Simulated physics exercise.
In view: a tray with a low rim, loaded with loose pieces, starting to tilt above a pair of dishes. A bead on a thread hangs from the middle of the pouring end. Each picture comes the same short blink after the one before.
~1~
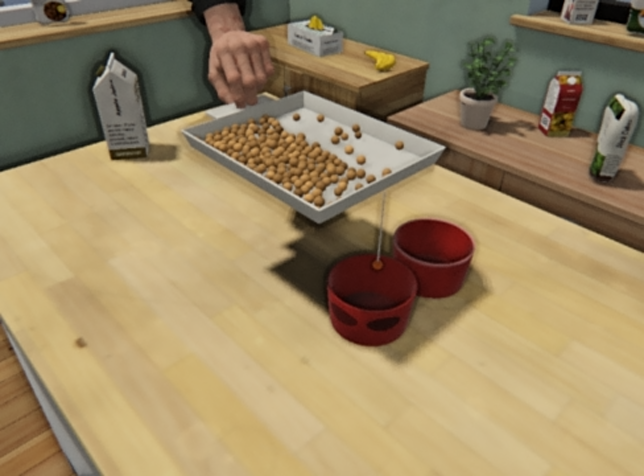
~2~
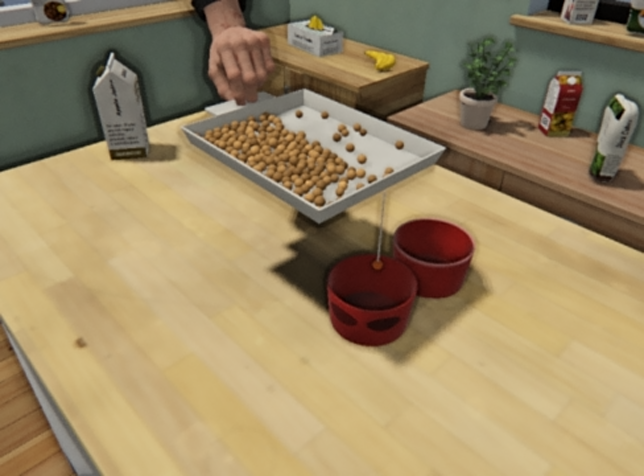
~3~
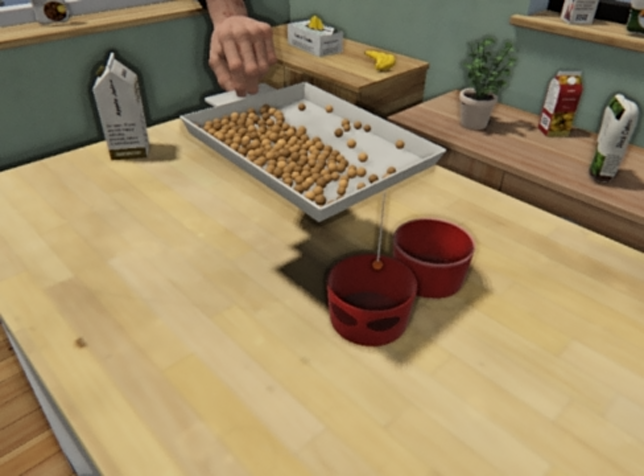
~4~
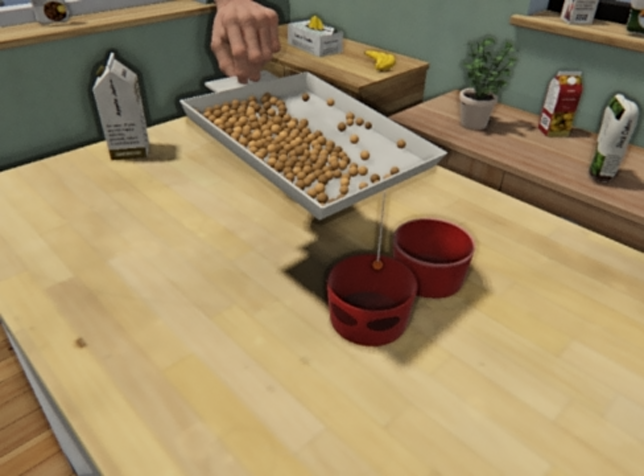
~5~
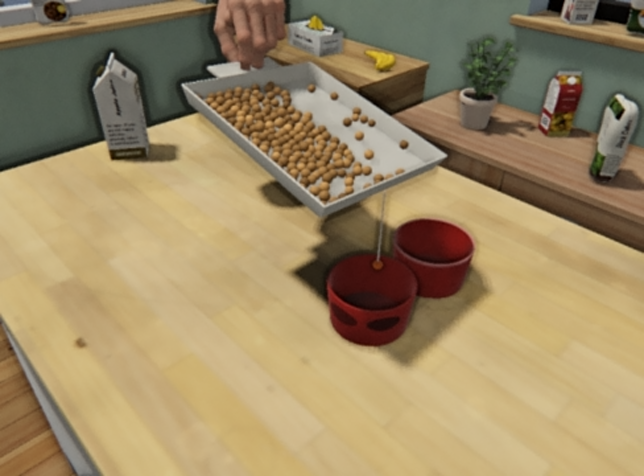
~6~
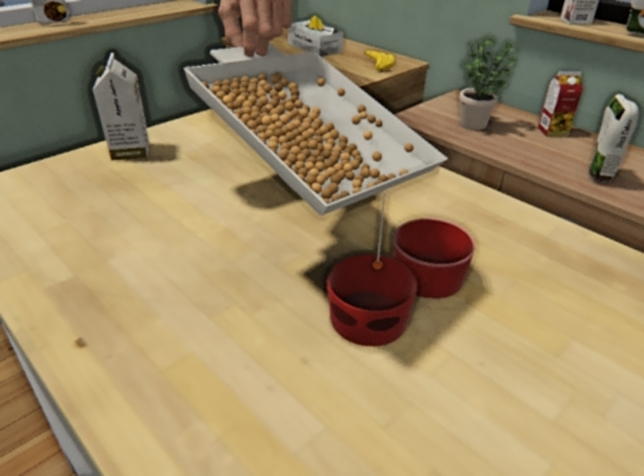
The clip opens on a hand holding a shallow grey tray of round brown pieces above a wooden counter, near two red dishes and a small bead hanging on a thread. The hand slowly lifts the tray's far end, steepening its tilt, and the pieces shift slightly toward the lower end.
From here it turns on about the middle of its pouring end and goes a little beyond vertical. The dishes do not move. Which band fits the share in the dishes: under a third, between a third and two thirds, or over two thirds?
In the dishes lies from one third to two thirds of it.
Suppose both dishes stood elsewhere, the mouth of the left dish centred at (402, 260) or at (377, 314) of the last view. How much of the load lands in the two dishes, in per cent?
The first gives 50 %, the second 80 %.
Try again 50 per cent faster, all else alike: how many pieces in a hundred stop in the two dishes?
Near 40 %.
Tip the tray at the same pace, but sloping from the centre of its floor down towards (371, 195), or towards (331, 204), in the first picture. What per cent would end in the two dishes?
In turn 10 and 0 in a hundred.
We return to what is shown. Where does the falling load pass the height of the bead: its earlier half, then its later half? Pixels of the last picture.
First near (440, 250), later near (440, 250).
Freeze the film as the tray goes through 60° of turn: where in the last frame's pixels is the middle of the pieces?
Close to (413, 172).
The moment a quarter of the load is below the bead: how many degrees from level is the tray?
At some 70 degrees.
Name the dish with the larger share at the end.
More ends in the right dish.
Soon after the last picture, tray tipped steeply; about two thirds on the tray; a small part in the right dish; a small part outside both; a small part in the air.
A little later, tray tipped right over; a stray few on the tray; a stray few in the left dish; about a third in the right dish; about half outside both; a small part in the air.
Later still, tray tipped past a quarter turn; a stray few in the left dish; about half in the right dish; about half outside both.
By the end, tray tipped past a quarter turn; a stray few in the left dish; about half in the right dish; about half outside both.
